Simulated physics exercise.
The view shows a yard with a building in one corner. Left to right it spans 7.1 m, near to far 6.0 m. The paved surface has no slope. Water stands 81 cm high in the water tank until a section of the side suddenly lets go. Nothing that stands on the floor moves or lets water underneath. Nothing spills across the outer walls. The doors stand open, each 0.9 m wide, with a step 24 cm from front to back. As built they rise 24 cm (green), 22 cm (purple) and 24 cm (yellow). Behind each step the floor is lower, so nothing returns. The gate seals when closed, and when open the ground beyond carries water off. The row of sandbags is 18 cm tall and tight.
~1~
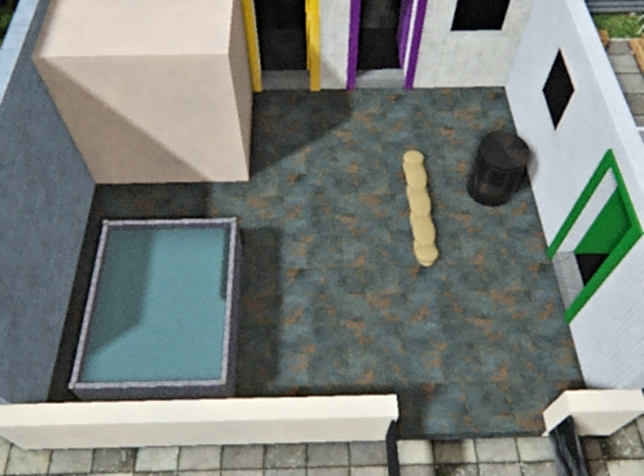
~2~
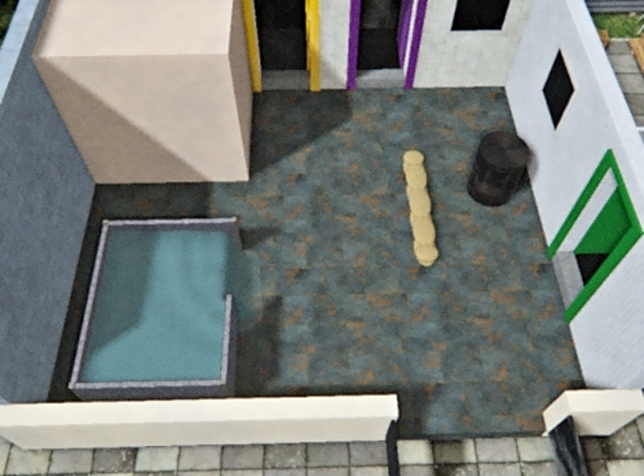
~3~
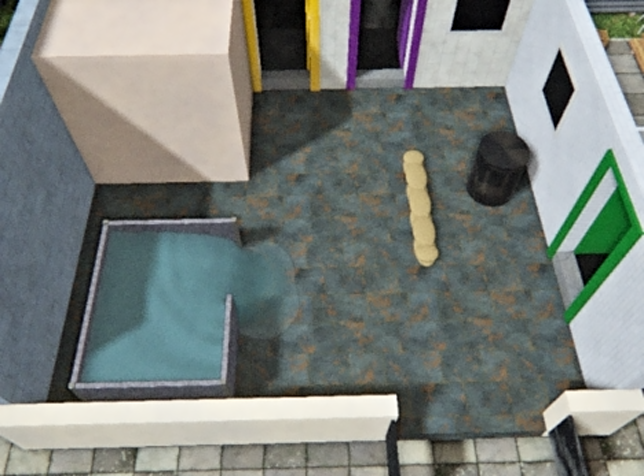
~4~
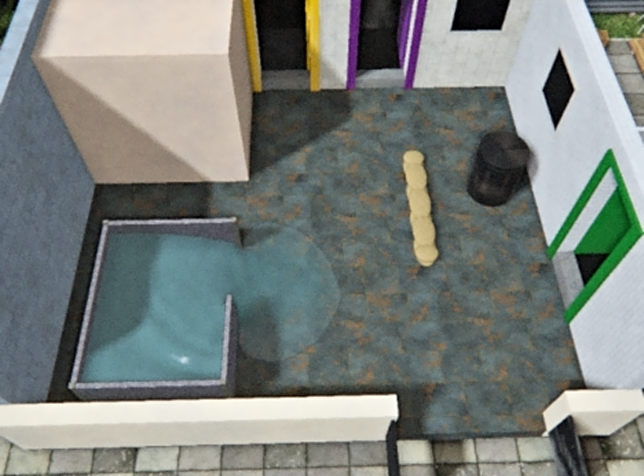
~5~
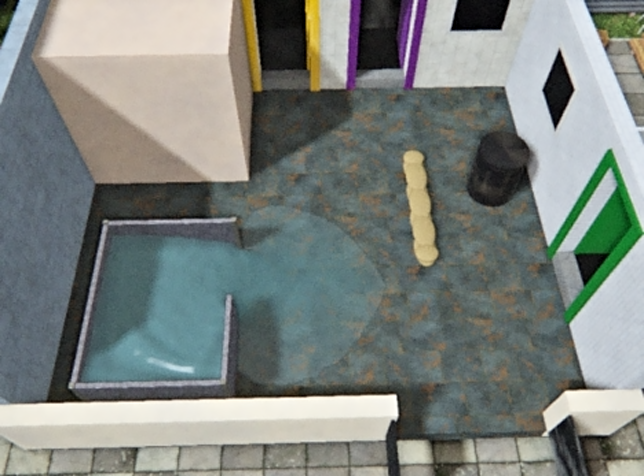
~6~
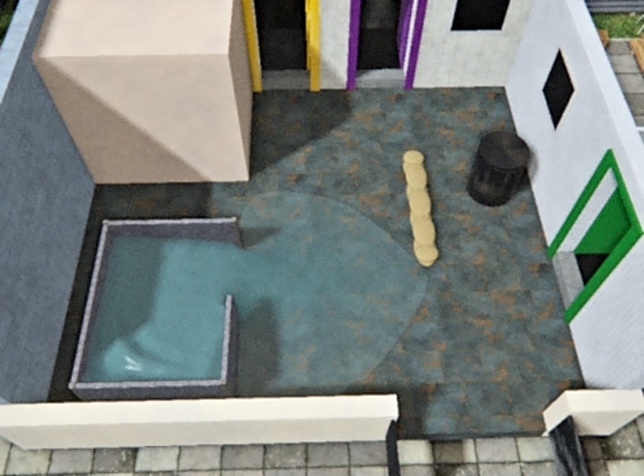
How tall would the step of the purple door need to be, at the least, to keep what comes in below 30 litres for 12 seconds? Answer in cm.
It would have to be roughly 16 cm high.
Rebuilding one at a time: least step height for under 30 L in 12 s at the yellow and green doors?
About 10.0 cm at yellow and 21 cm at green.
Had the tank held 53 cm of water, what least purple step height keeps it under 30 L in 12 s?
Then roughly 9.5 cm.
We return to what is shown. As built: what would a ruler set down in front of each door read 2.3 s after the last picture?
Depths in cm: Green 22, purple 22, yellow 1.
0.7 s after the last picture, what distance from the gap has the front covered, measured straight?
Roughly 4.8 m.
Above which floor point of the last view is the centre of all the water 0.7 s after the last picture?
At about (242, 304).
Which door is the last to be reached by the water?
The yellow one.
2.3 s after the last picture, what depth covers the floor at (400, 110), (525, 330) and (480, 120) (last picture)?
About 7, 10 and 2 cm.
Then, 0.7 s after the last picture water covers 45 % of the floor, deepest (42 cm) near (247, 283); it has not reached the purple door.
Then, 2.3 s after the last picture water covers 70 % of the floor, deepest (26 cm) near (584, 397); 22 cm at the purple door, 3 litres in over its 22 cm step.
Then, 11.3 s after the last picture water covers 90 % of the floor, deepest (12 cm) near (581, 383); 6 cm at the purple door, 5 litres in over its 22 cm step.
At the purple door as built, the water peaked near 25 cm, 1.9 s after the last picture.
Run again over the same 12 s with other heights there, 54 litres in over 13.5 cm, 18 litres over 18 cm. The limit of 30 litres is kept from about 16 cm up.
